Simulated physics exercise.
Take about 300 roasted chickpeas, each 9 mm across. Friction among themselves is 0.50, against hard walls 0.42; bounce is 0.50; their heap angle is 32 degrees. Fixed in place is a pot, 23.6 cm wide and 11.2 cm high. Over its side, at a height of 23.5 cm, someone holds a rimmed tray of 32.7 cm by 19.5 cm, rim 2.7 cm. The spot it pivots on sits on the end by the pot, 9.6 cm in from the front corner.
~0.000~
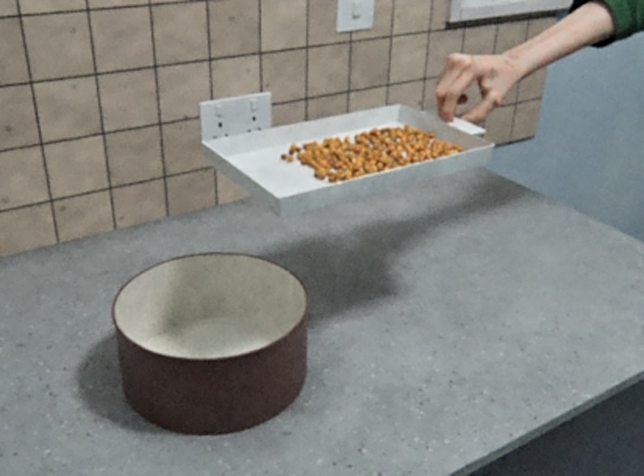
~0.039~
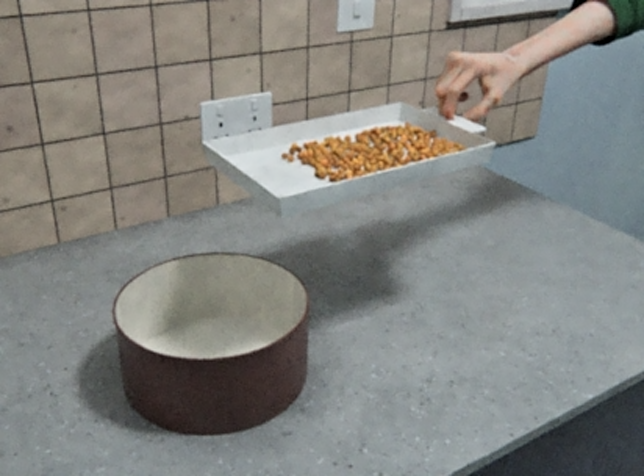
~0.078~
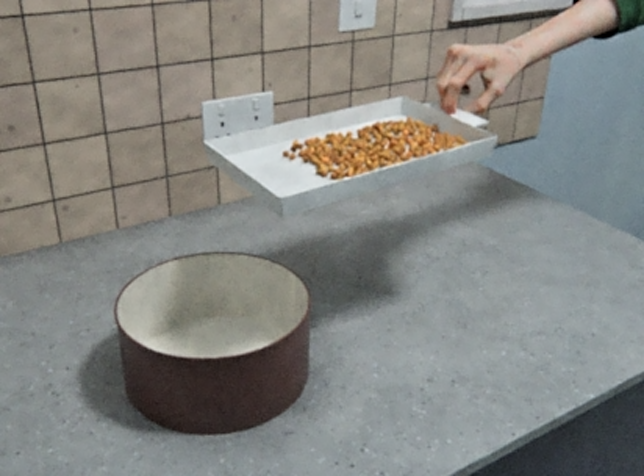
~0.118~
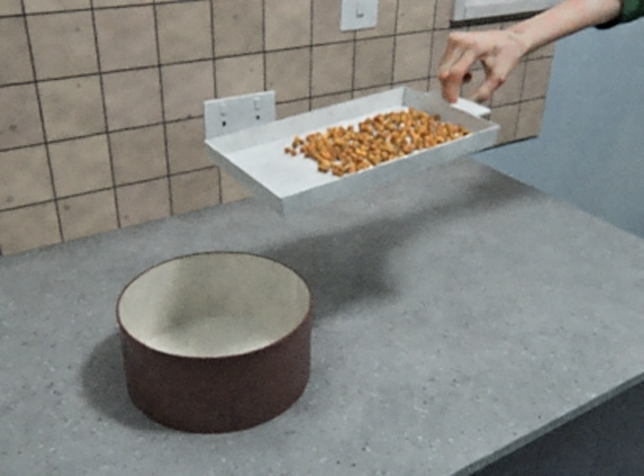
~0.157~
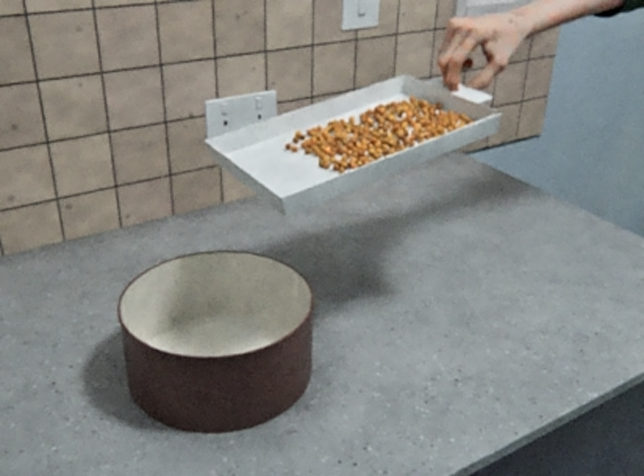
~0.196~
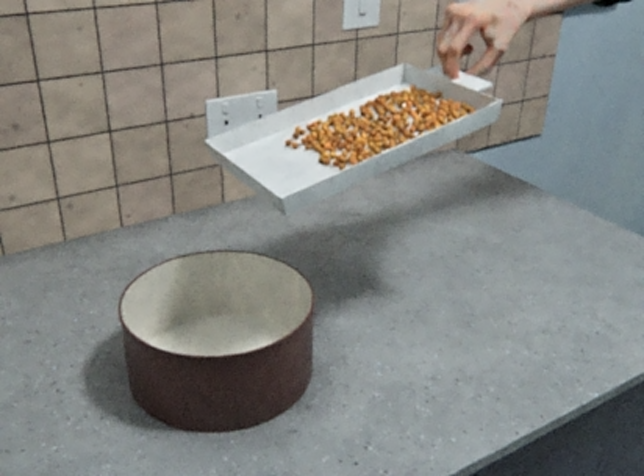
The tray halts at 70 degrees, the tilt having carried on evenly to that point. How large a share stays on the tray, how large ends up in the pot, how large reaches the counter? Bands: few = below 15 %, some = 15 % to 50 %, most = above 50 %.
Left on the tray: Most, pot: Some, counter: Few.
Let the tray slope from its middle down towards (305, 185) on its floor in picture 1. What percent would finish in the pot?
My guess is roughly 25 percent.
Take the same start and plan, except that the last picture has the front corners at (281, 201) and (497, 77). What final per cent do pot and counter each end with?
Pot: 55, counter: 5.
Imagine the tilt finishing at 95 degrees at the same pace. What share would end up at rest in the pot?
95 %.
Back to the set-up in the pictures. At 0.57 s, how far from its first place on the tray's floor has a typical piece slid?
Displacement on the tray: About 7 cm.
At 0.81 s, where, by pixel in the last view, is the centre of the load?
Near (253, 170).
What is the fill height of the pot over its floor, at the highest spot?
Top level: Approx. 1.5 cm.
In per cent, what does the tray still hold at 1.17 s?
70%, roughly.
After 0.57 s, tilt 40 degrees; the tray holds 100 %, the pot 0 %.
After 0.81 s, tilt 58 degrees; the tray holds 100 %, the pot 0 %.
After 1.17 s, tilt 70 degrees; the tray holds 70 %, the pot 25 %.
At rest (1.8 s), tray 70 %, pot 25 %, counter 5 %.
